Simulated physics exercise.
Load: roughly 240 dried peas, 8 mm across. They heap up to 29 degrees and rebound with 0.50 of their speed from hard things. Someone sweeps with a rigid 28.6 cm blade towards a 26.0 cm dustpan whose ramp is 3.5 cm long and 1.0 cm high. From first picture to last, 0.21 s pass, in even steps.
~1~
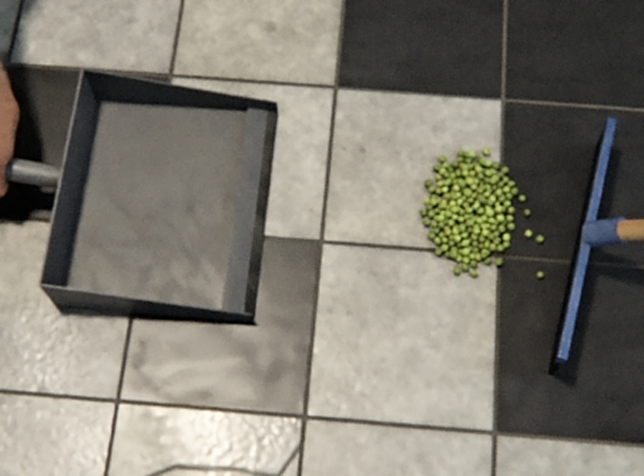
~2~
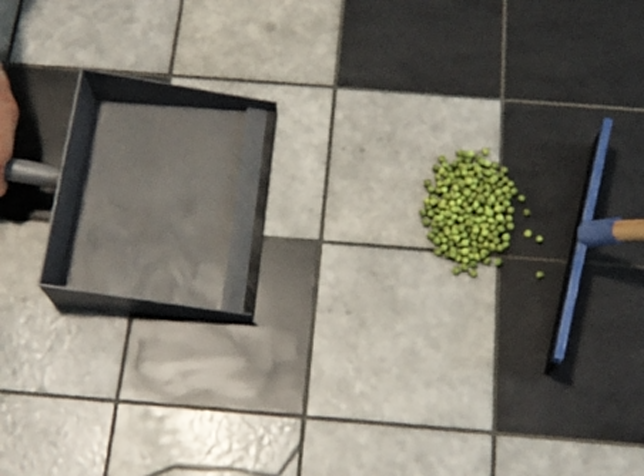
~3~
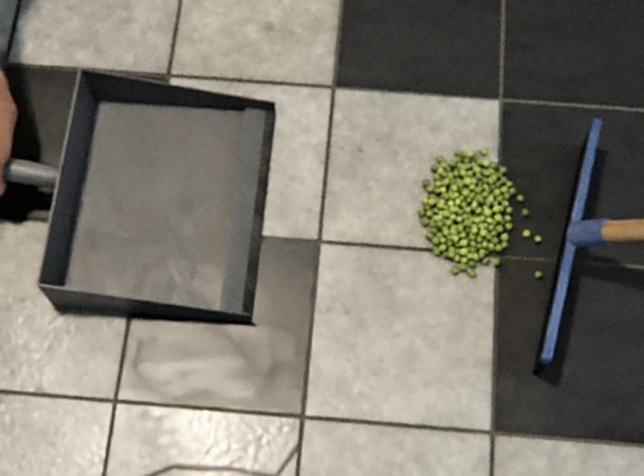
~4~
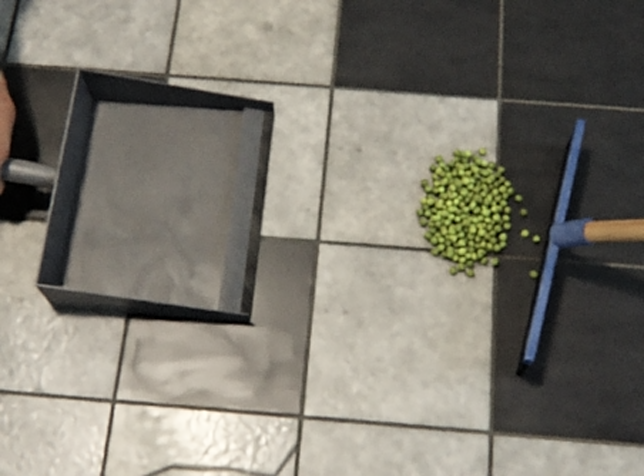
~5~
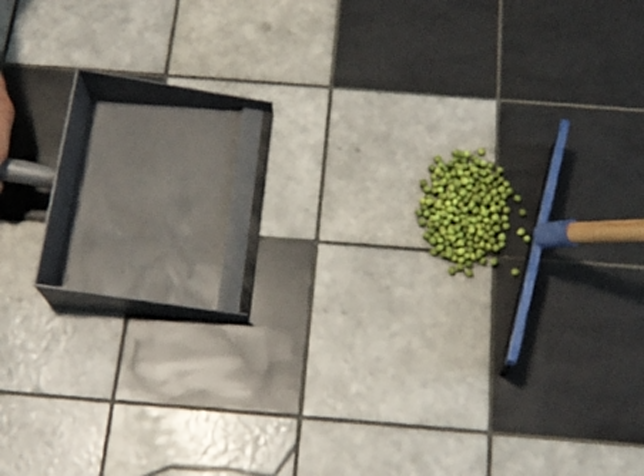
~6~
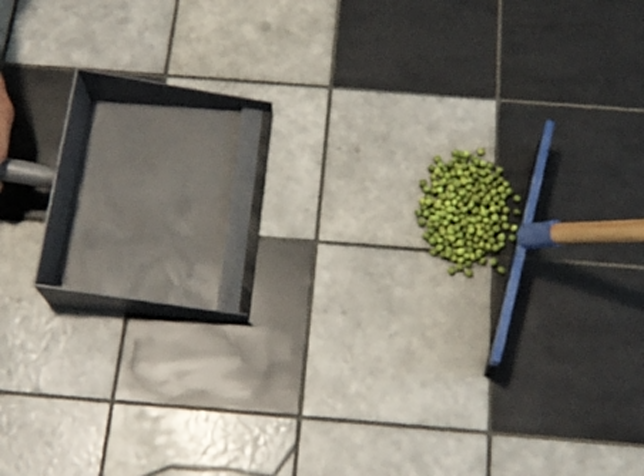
A blue blade on a wooden handle slid left across the tiled floor to the edge of a pile of green peas, nudging a few strays, while a hand held a dark dustpan still.
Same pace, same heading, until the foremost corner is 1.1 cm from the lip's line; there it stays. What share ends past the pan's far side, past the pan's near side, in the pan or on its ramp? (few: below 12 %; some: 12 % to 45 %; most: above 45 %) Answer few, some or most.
Past the pan's far side: Few; past the pan's near side: Few; in the pan or on its ramp: Few.
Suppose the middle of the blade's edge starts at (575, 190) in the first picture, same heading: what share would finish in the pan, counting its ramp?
Some 15 per cent.
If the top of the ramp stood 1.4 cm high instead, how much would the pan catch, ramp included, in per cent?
In that case some 0 per cent.
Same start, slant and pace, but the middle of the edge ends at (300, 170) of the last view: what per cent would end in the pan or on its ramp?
Some 20 per cent.
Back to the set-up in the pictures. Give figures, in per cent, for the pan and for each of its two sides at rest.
Far side 5; near side 0; pan 0.
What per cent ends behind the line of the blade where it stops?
About 20 per cent.
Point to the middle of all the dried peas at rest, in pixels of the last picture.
Near (288, 188).
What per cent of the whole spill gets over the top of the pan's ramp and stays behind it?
Some 0 per cent.
Then, 0.31 s after the last picture, middle of the blade 17 cm from the lip; 0 % over the lip, far side 0 %, near side 0 %.
Then, 0.52 s after the last picture, middle of the blade 9 cm from the lip; 0 % over the lip, far side 5 %, near side 0 %.
Then, 0.85 s after the last picture, middle of the blade 4 cm from the lip; 0 % over the lip, far side 5 %, near side 0 %.
In the end, far side 5 %, near side 0 %, pan 0 %, in front of the lip or behind the blade 90 %.
